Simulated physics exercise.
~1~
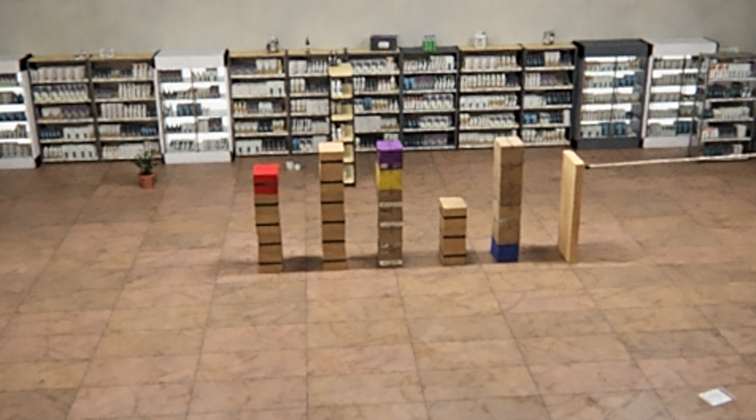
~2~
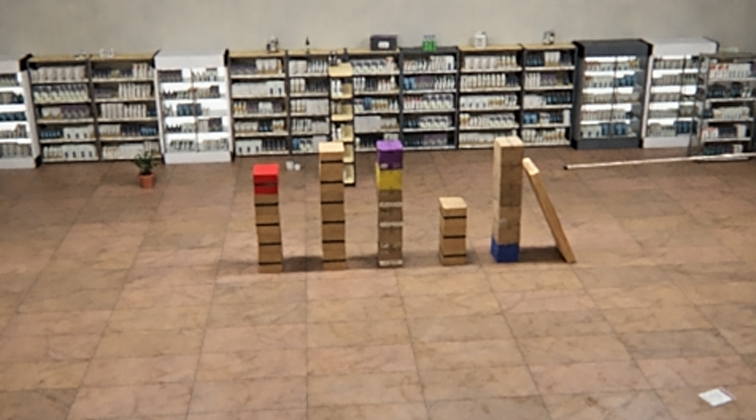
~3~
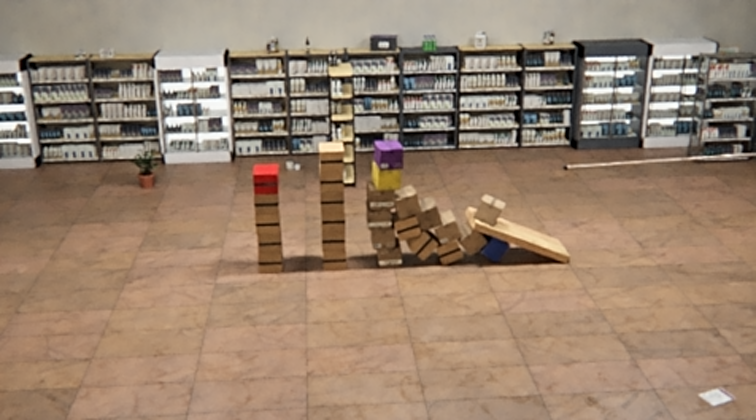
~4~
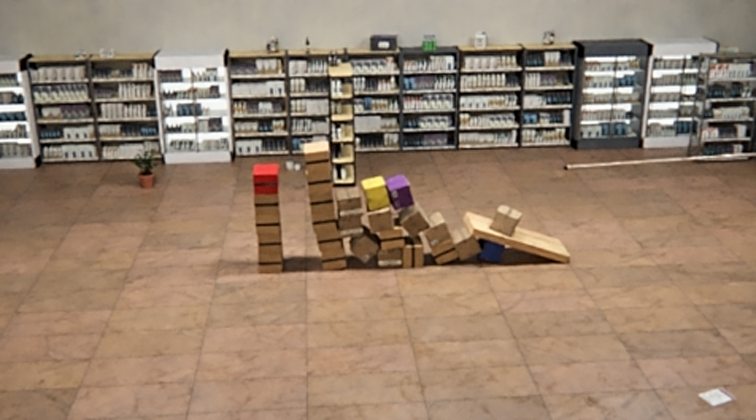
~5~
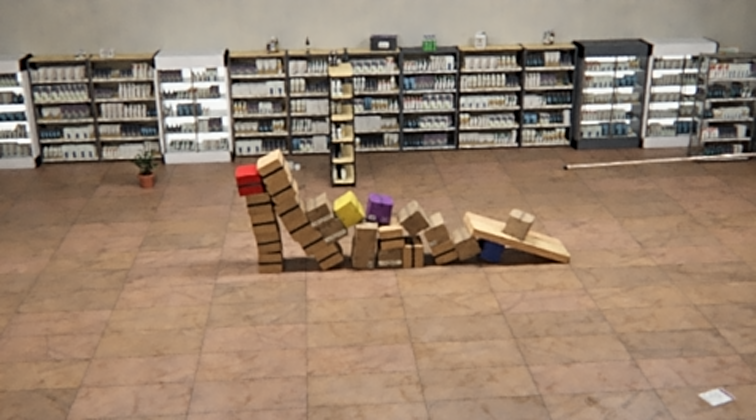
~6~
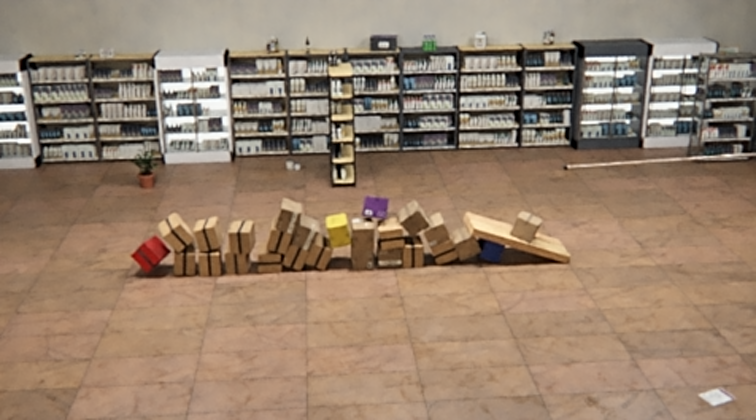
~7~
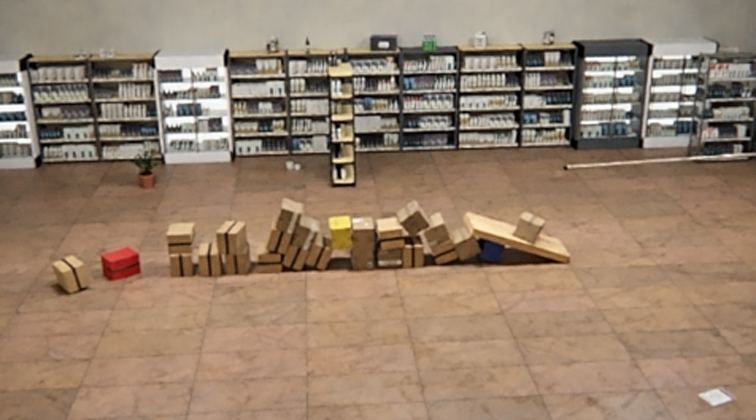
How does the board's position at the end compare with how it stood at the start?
At the start the board stood upright at the right end of the row, but by the end it was on its side, sloping with its left end propped up on the fallen cartons.
